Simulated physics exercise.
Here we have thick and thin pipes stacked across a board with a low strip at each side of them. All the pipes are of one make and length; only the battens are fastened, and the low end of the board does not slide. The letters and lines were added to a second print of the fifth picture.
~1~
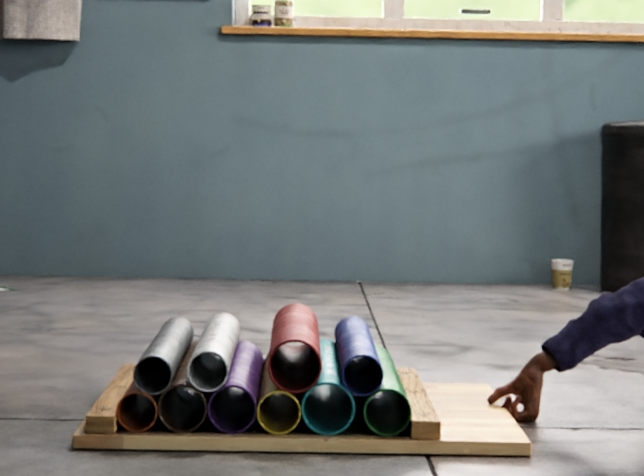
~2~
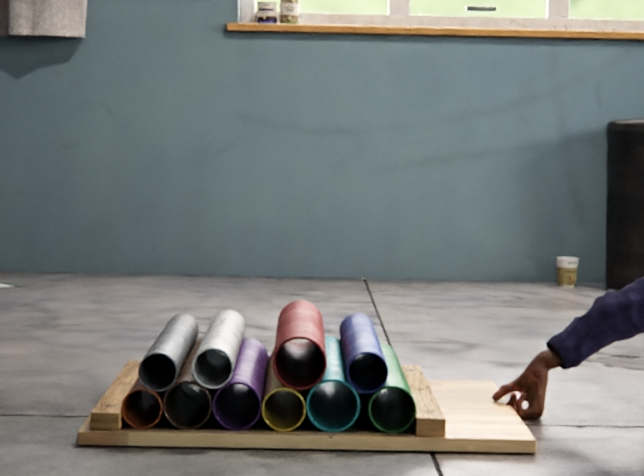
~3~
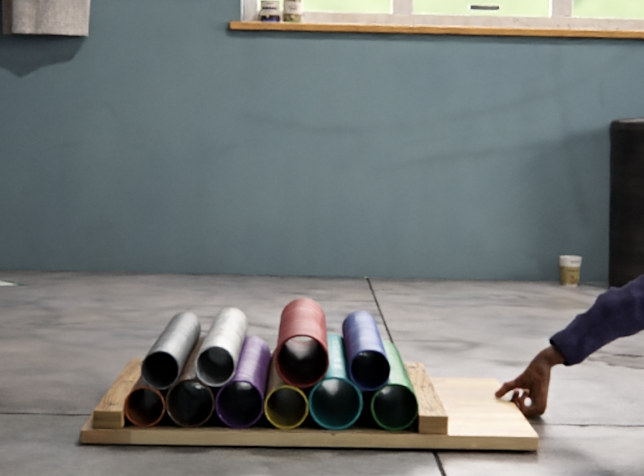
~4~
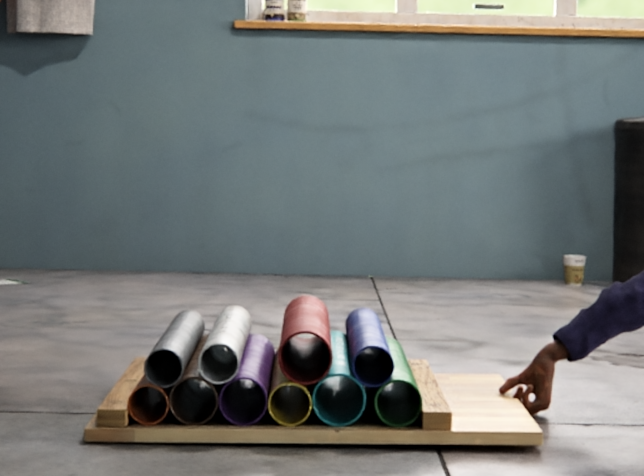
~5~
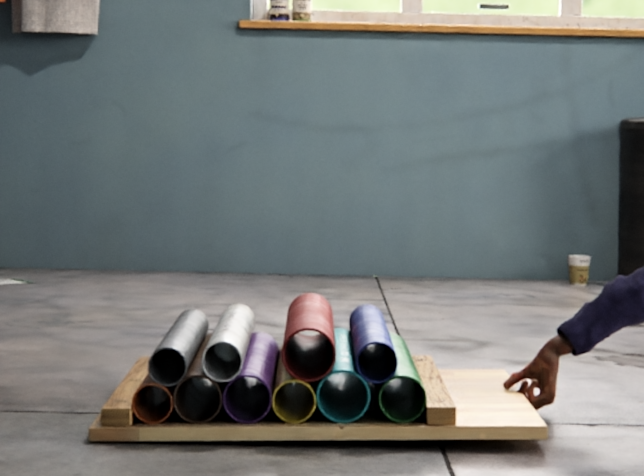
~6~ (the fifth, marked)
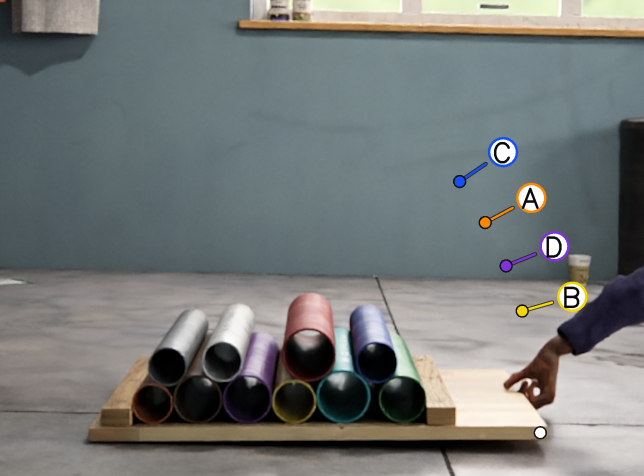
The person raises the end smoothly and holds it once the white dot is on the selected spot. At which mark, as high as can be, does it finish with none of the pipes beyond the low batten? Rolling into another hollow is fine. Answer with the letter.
Stop at B.
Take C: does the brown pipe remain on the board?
Yes, with C.
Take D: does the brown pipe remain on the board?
The brown pipe: Yes.
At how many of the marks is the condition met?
One of them.
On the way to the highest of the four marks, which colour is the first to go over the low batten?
It is the grey one.
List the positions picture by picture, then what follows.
In the first picture, board (302, 404); brown pipe (183, 408).
In the second picture, brown pipe (188, 405); purple pipe (237, 406).
In the third picture, board (310, 399); green pipe (395, 406); blue pipe (370, 370); turquoise pipe (336, 403).
In the fourth picture, board (314, 396); brown pipe (194, 401).
In the fifth picture, board (318, 394); brown pipe (198, 399).
On the marked copy, A at (485, 223); B at (522, 311); C at (459, 181); D at (506, 266); the white dot at (540, 433).
Taking B. A third of the way, board at 13°.
Two thirds of the way, board at 17°.
When it is over, board at 17°, none over the low batten.
As for the rest, A three over the low batten (grey, red, white); C three over the low batten (grey, red, white); D three over the low batten (grey, red, white).
